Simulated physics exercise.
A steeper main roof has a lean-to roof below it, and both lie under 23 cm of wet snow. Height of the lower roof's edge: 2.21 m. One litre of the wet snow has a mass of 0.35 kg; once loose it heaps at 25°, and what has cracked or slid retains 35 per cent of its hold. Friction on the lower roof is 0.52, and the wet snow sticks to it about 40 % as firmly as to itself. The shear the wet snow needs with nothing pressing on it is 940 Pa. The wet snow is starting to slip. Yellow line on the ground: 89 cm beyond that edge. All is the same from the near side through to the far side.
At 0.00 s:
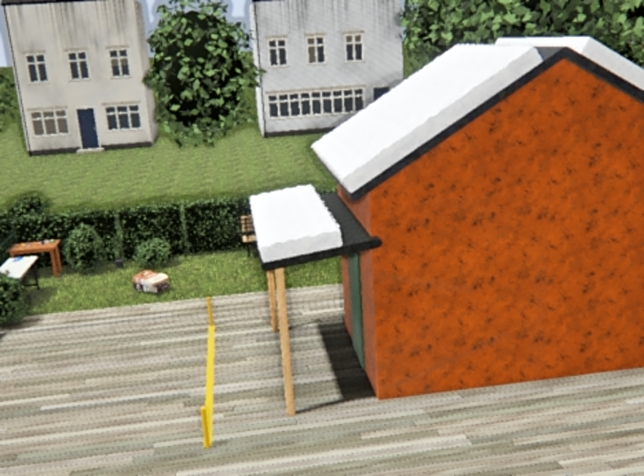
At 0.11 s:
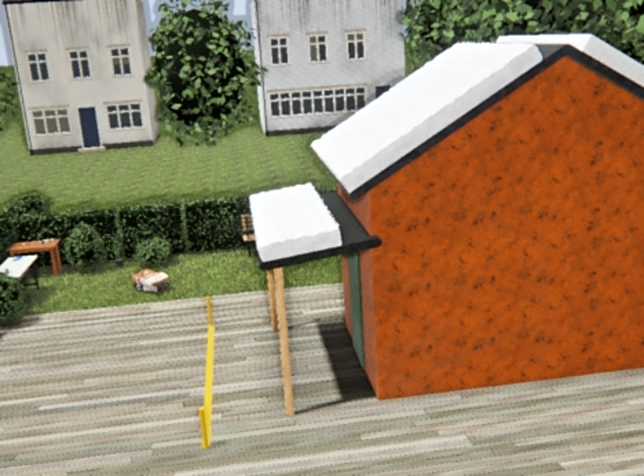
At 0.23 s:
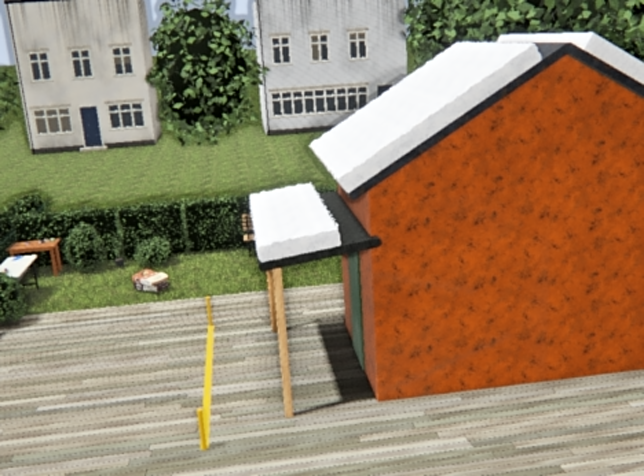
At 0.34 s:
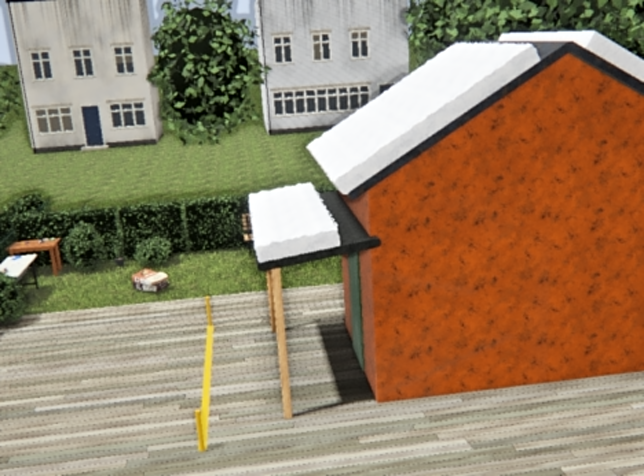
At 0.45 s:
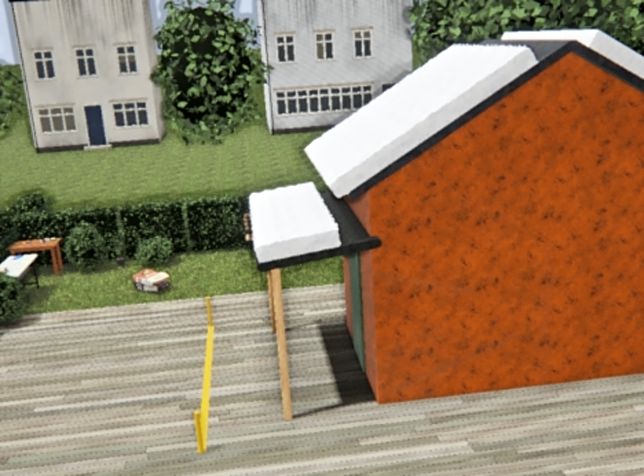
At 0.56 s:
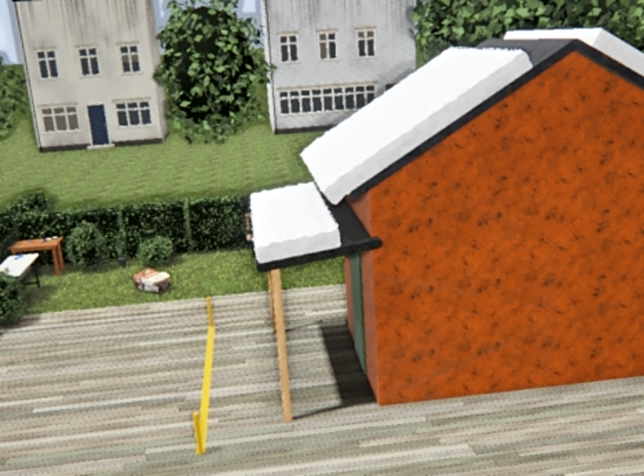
The footage shows an orange building with thick white snow on its steep main roof and lower lean-to roof; the upper slab slides slightly down to the left in one piece, slowly at first, then faster, overhanging the edge.
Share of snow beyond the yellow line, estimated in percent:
Approximately 15 percent.
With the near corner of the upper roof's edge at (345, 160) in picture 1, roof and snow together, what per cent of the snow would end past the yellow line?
Roughly 45 %.
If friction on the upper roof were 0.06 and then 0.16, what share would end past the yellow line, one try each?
Respectively 40 percent and 30 percent.
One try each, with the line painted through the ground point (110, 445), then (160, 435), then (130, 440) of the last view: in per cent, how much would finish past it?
Respectively about 0 in a hundred, 1 in a hundred and 0 in a hundred.
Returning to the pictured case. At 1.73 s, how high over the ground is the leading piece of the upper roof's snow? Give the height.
1.8 m, more or less.
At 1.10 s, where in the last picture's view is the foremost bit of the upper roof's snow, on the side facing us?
It shows up near (287, 230) in the last picture.
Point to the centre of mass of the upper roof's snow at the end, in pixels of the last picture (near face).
Look around (258, 315) on the near face.
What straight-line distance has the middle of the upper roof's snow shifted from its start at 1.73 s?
Straight-line shift: Roughly 2.0 m.
After 1.10 s, none is below the lower edge and 0 % is past the line.
After 1.73 s, none is below the lower edge and 0 % is past the line.
After 2.37 s, 27 % is below the lower edge and 5 % is past the line.
After 3.00 s, 39 % is below the lower edge and 15 % is past the line.
After 5.80 s, at the end, 39 % is below the lower edge and 15 % is past the line.
